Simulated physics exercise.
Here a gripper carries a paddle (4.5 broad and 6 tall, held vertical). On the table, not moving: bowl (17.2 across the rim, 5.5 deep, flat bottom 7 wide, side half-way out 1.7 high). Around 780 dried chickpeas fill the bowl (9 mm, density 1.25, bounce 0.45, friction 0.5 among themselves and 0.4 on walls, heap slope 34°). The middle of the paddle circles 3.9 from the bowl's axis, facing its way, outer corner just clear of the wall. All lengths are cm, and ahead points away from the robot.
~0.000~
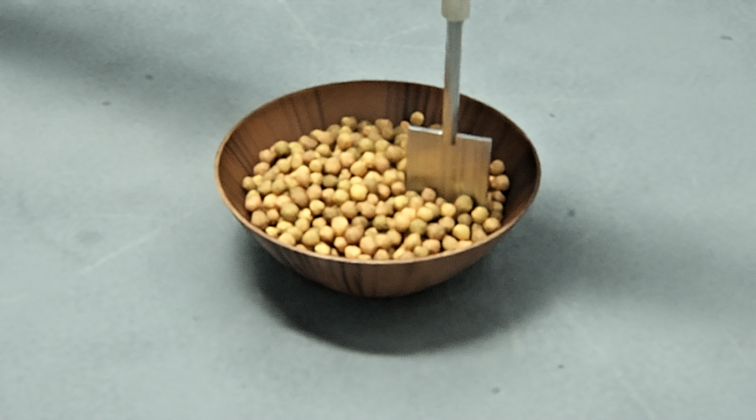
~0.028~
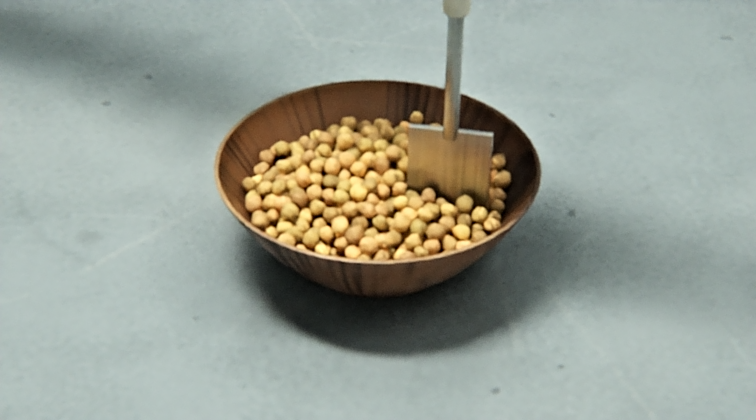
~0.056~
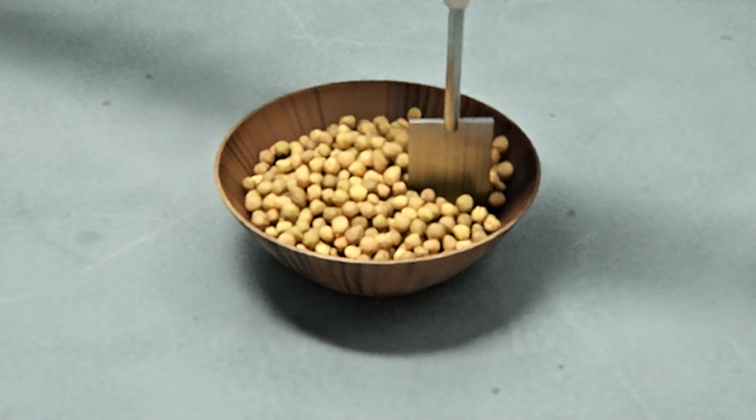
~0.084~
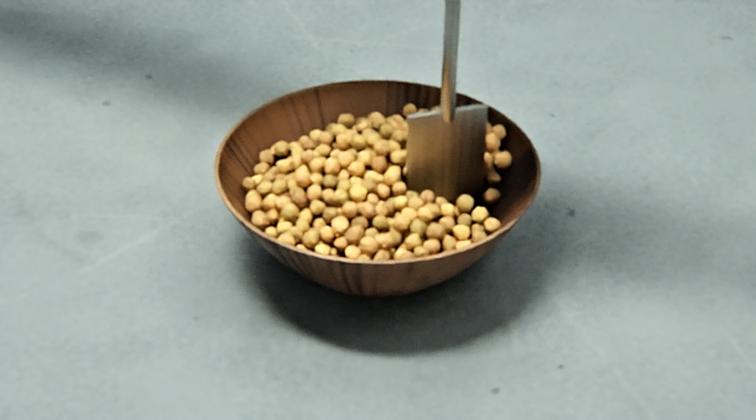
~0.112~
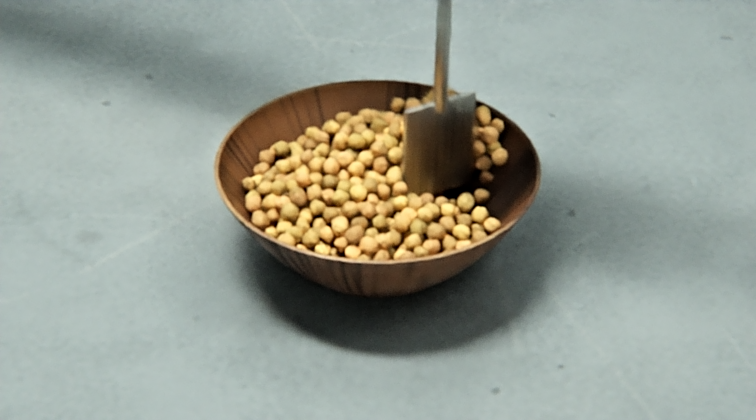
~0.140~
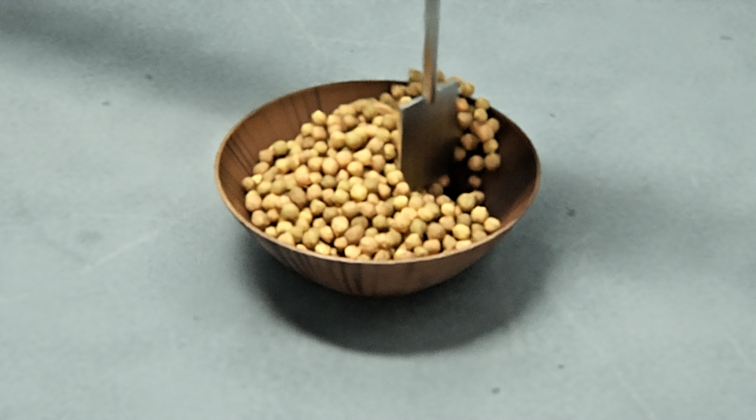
On a gray surface, a brown bowl of dried chickpeas sits still with an upright metal paddle pushed in at its right side. The paddle turns and sweeps away toward the back of the bowl, piling chickpeas against the far rim and leaving a dark hollow at the right.
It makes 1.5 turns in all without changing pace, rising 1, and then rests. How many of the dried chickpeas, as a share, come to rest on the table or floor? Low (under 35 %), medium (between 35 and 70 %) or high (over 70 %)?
Answer: Low; under 35 % of the dried chickpeas finish on the table or floor.
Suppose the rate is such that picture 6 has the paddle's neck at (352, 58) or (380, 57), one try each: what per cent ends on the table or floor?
Some 50 and 45 per cent.
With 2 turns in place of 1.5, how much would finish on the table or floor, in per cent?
Then about 30 per cent.
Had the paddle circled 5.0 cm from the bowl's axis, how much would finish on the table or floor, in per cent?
In that case some 20 per cent.
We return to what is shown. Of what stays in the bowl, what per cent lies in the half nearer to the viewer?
Roughly 50 per cent.
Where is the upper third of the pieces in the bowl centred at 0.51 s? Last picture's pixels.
At about (357, 224).
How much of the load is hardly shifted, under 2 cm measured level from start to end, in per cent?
Roughly 25 per cent.
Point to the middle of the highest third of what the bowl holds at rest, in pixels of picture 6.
Near (335, 194).
After 0.51 s, 248° round, highest piece 9 above the table; 669 in the bowl, 82 on the table or floor, 29 in flight or on the tool.
After 0.89 s, 76° round, highest piece 7 above the table; 587 in the bowl, 184 on the table or floor, 9 in flight or on the tool.
After 1.27 s, 180° round, highest piece 5 above the table; 572 in the bowl, 208 on the table or floor.
After 1.97 s, 180° round, highest piece 5 above the table; 572 in the bowl, 208 on the table or floor.
In the end, 572 in the bowl, 208 on the table or floor. That is 27 % on the table or floor.
